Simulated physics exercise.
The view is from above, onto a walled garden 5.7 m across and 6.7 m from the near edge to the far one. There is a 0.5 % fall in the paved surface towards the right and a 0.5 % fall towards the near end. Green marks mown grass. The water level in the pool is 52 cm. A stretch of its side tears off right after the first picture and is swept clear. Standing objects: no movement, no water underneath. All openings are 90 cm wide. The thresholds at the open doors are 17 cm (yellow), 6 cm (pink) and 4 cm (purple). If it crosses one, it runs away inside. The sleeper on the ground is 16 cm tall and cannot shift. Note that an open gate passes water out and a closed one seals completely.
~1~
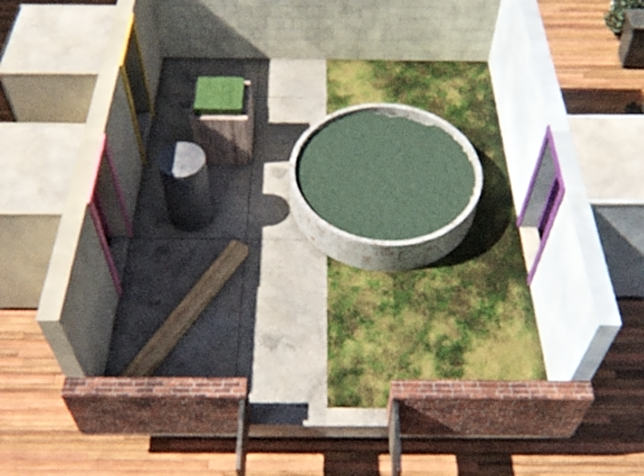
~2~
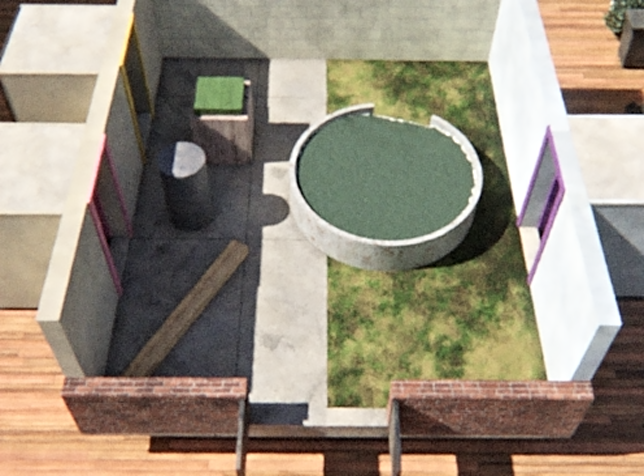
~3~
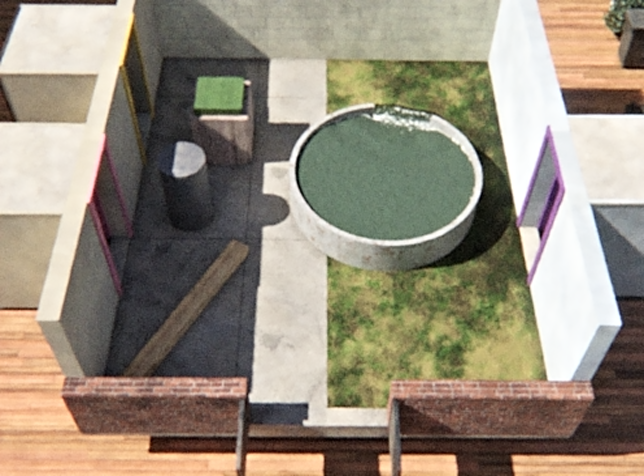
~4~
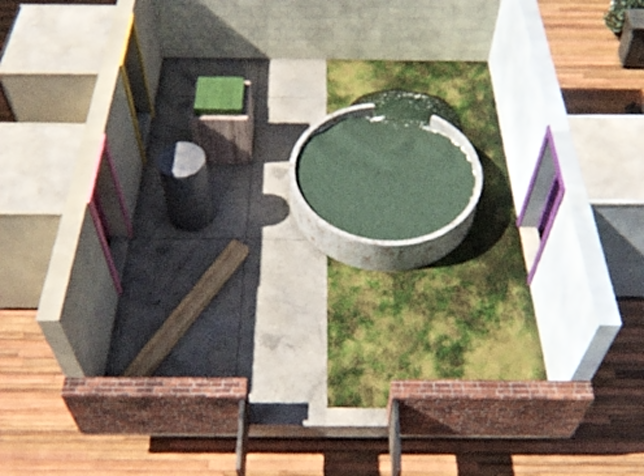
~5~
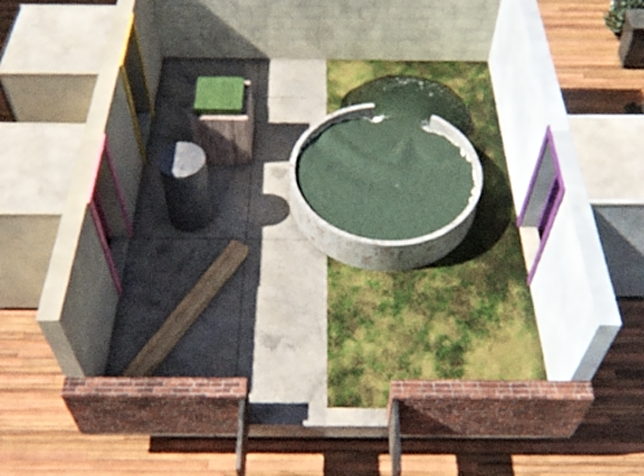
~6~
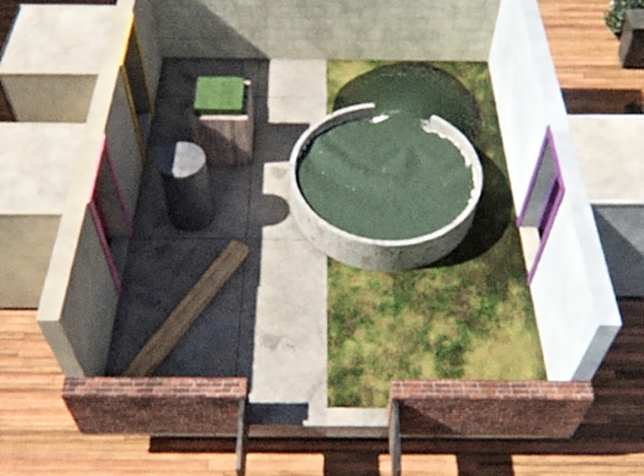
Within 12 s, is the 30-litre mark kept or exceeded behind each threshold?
Yellow door: Kept, pink door: Kept, purple door: Exceeded.
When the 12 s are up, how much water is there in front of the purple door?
It averages close to 6.5 centimetres.
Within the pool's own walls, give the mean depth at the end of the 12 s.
Around 12 cm on average.
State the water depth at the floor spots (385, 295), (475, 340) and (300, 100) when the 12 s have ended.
Around 6 cm, 7 cm and 8 cm, in the order given.
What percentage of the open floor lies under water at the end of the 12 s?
About 95 per cent.
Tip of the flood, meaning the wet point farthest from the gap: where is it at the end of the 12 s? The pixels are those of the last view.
Near (100, 405).
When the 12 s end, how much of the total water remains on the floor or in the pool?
Roughly 96 percent.
A moment later water covers 15 % of the floor and is deepest (28 cm) near (407, 132); yellow door not reached, pink door not reached, purple door not reached.
Soon after water covers 20 % of the floor and is deepest (32 cm) near (443, 73); yellow door not reached, pink door not reached, purple door not reached.
Next water covers 35 % of the floor and is deepest (26 cm) near (485, 74); yellow door not reached, pink door not reached, purple door not reached.
Later on water covers 70 % of the floor and is deepest (16 cm) near (425, 94); yellow door 9 cm at the sill, 0 L in, pink door 4 cm at the sill, 0 L in, purple door 8 cm at the sill, 24 L in.
At the end water covers 95 % of the floor and is deepest (12 cm) near (100, 405); yellow door 7 cm at the sill, 0 L in, pink door 7 cm at the sill, 0 L in, purple door 7 cm at the sill, 53 L in.
